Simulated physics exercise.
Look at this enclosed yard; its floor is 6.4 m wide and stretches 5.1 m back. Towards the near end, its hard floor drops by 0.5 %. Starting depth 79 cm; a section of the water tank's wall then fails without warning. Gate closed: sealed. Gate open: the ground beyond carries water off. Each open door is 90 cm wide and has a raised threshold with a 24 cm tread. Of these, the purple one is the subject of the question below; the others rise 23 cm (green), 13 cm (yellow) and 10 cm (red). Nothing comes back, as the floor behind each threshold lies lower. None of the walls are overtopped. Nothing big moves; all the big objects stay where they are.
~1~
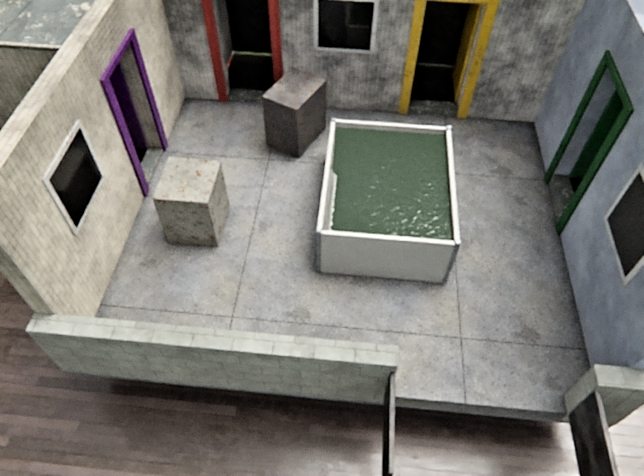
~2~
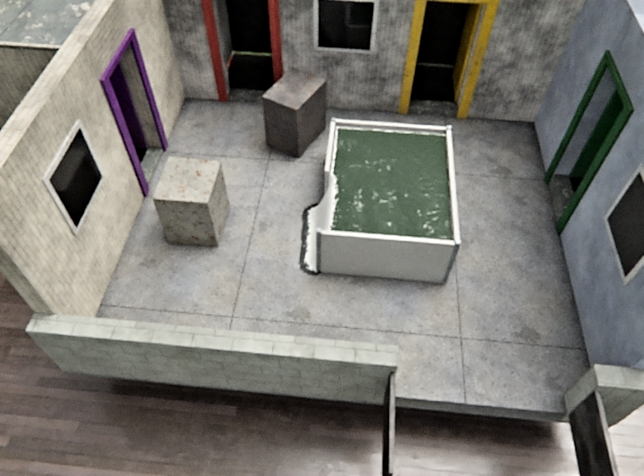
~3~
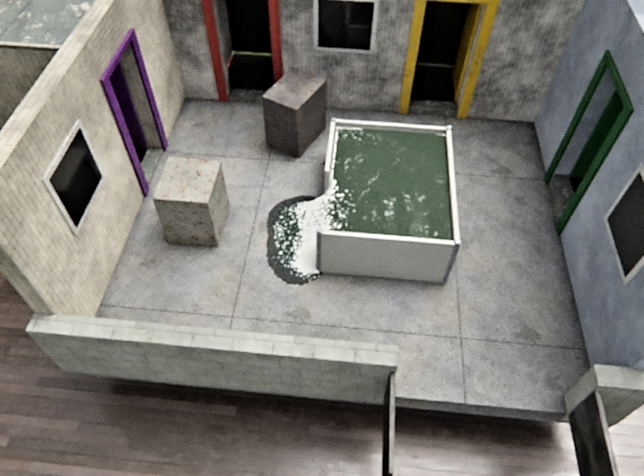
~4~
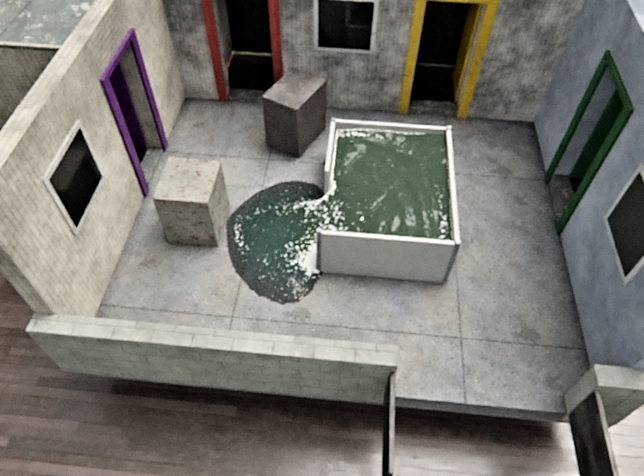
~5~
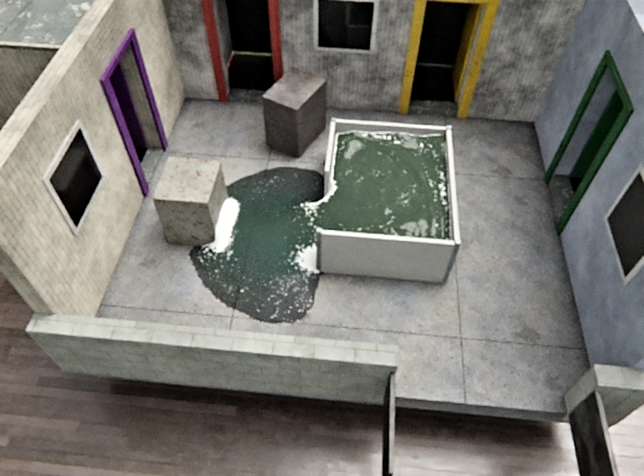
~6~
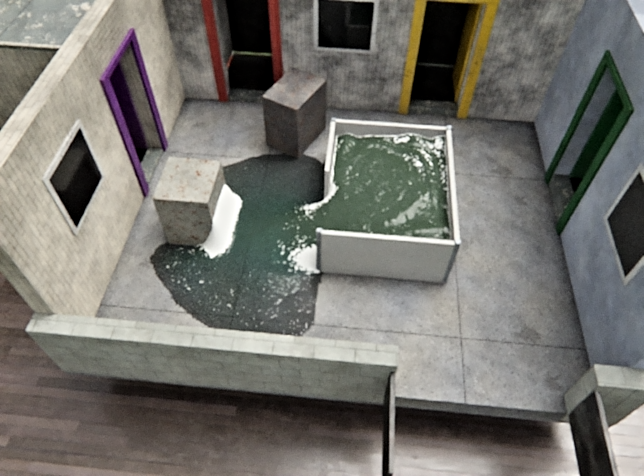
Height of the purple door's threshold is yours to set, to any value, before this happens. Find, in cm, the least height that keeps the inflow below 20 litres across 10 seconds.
The least height is about 13.5 cm.
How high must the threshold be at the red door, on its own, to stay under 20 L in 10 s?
For red, a step near 19 cm.
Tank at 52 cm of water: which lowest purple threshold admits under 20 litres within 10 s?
Step height: Approx. 9.0 cm.
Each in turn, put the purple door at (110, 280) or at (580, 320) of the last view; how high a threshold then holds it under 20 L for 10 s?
Minimums: About 25 cm and 7.5 cm.
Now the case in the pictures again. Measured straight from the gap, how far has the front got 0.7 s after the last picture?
I make it some 3.6 m.
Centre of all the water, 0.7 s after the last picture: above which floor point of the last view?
The balance point sits at roughly (324, 227).
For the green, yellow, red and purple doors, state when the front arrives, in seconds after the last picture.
Green 5.5 seconds, yellow 3.8 seconds, red 1.3 seconds, purple 0.3 seconds.
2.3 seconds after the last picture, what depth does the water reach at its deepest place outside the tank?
Around 32 centimetres.
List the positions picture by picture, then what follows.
The water tank at (389, 180) is whole and still, 79 cm deep; the purple door at (139, 121) is dry, in the first picture.
The gap is at (325, 228), the front 0.3 m out at (307, 219); the back of the water tank holds 79 cm, in the second picture.
The gap is at (325, 229), the front 0.8 m out at (273, 232); the back of the water tank holds 79 cm, in the third picture.
The front is at (232, 231), 1.4 m from the gap at (325, 230); 2.2 m2 of floor is wet, 75 cm left at the back, in the fourth picture.
The gap is at (325, 229), the front 1.8 m out at (197, 255); the back of the water tank holds 67 cm, in the fifth picture.
Water pours out at (325, 229) and has run 2.3 m, to (158, 259); about 5 cm deep outside, 67 cm at the back; the purple door at (139, 121), 3.1 m from the gap, is still 0.8 m from the nearest water, in the sixth picture.
Then, 0.7 s after the last picture water covers 35 % of the floor, deepest (62 cm) near (84, 347); 8 cm at the purple door, 4 litres in over its 7 cm threshold.
Then, 2.3 s after the last picture water covers 45 % of the floor, deepest (32 cm) near (205, 320); 11 cm at the purple door, 18 litres in over its 7 cm threshold.
Then, 9.3 s after the last picture water covers 95 % of the floor, deepest (15 cm) near (94, 322); 10 cm at the purple door, 109 litres in over its 7 cm threshold.
At the purple door as built, the water peaked near 16 cm, 2.7 s after the last picture.
With a threshold of 11.5 cm, 36 litres would have come in within the 10 s; with 16 cm, 9 litres. So under 20 litres takes about 13.5 cm.
